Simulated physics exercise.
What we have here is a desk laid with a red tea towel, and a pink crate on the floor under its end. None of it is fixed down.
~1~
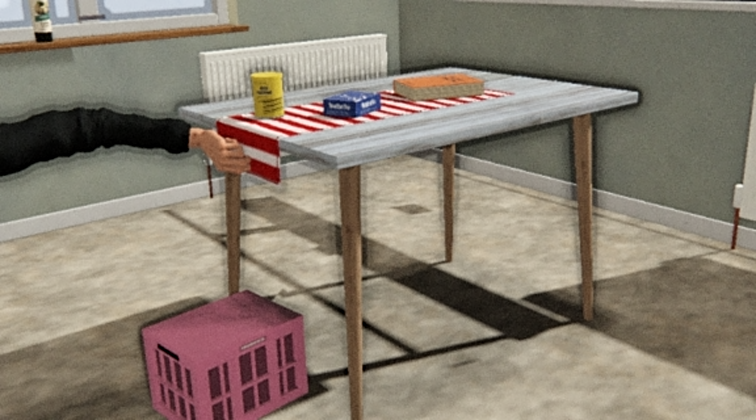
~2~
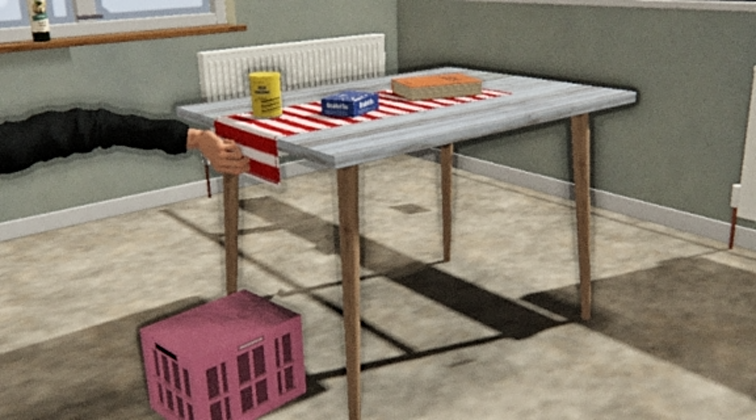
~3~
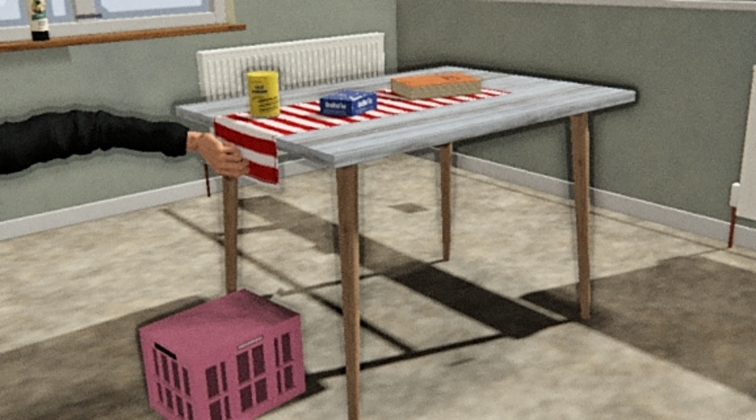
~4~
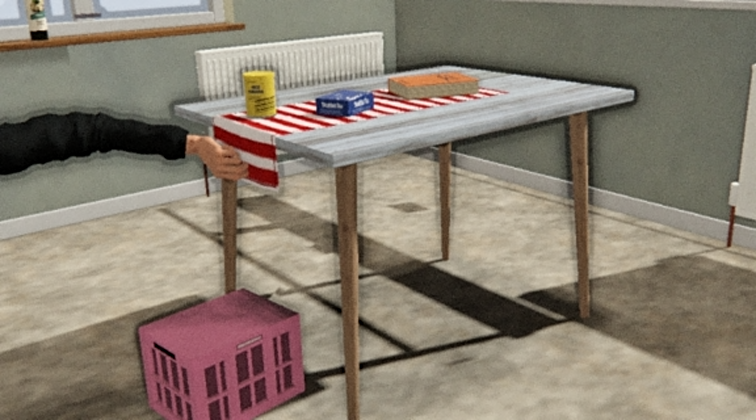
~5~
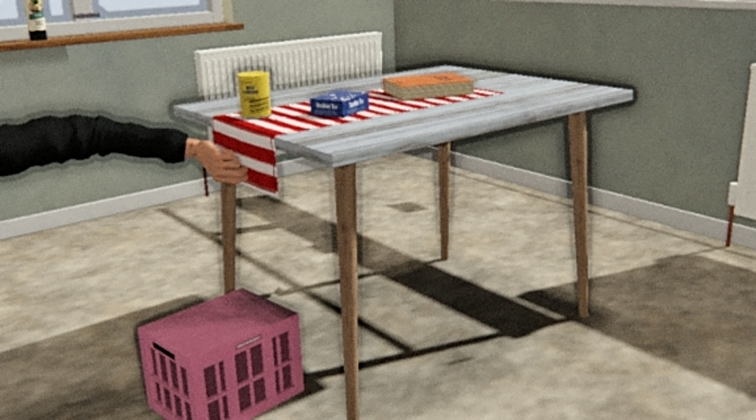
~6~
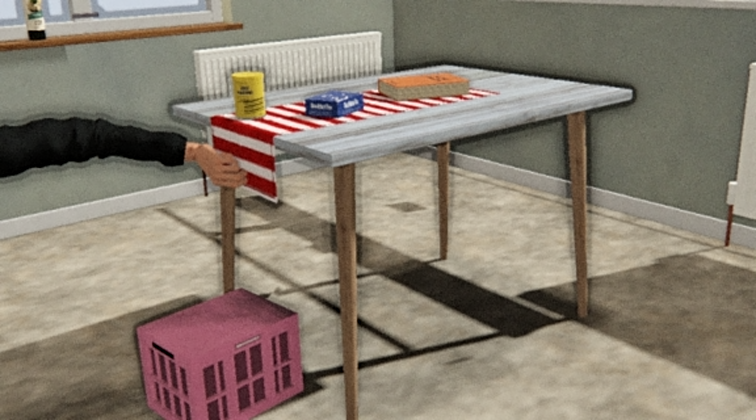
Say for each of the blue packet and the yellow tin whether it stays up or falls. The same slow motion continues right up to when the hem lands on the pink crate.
Blue packet: Falls; yellow tin: Falls.
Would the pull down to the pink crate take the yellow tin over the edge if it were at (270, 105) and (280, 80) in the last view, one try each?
Okay, at the first spot it ends up off the top, while at the second it never leaves the top.
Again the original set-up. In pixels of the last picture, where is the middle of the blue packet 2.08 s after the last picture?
It has reached (225, 289) by then.
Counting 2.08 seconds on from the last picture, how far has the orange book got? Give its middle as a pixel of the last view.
Centre, approx.: (329, 102).
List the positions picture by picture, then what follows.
In the first picture, tea towel end (281, 189); blue packet (352, 96); yellow tin (266, 74); orange book (439, 80); top of the crate (217, 336).
In the second picture, tea towel end (281, 188), far hem (513, 94); yellow tin (264, 74); yellow tin stands on the cloth.
In the third picture, tea towel end (279, 190); blue packet (349, 95).
In the fourth picture, tea towel end (279, 193), far hem (509, 93); yellow tin (258, 73).
In the fifth picture, tea towel end (278, 198); blue packet (340, 95).
In the sixth picture, tea towel end (278, 203), far hem (501, 94); blue packet (334, 96); yellow tin (247, 74); top of the crate (211, 335).
Then, 1.10 s later than the last view, hem going down; packet carried along near (277, 114); tin down below near (192, 278).
Then, 2.08 s later than the last view, hem on the crate; packet down below near (225, 289); tin down below near (192, 278).
Finally, hem on the crate; packet down below near (225, 289); tin down below near (192, 278). The blue packet goes over the edge and the yellow tin is carried off the end.
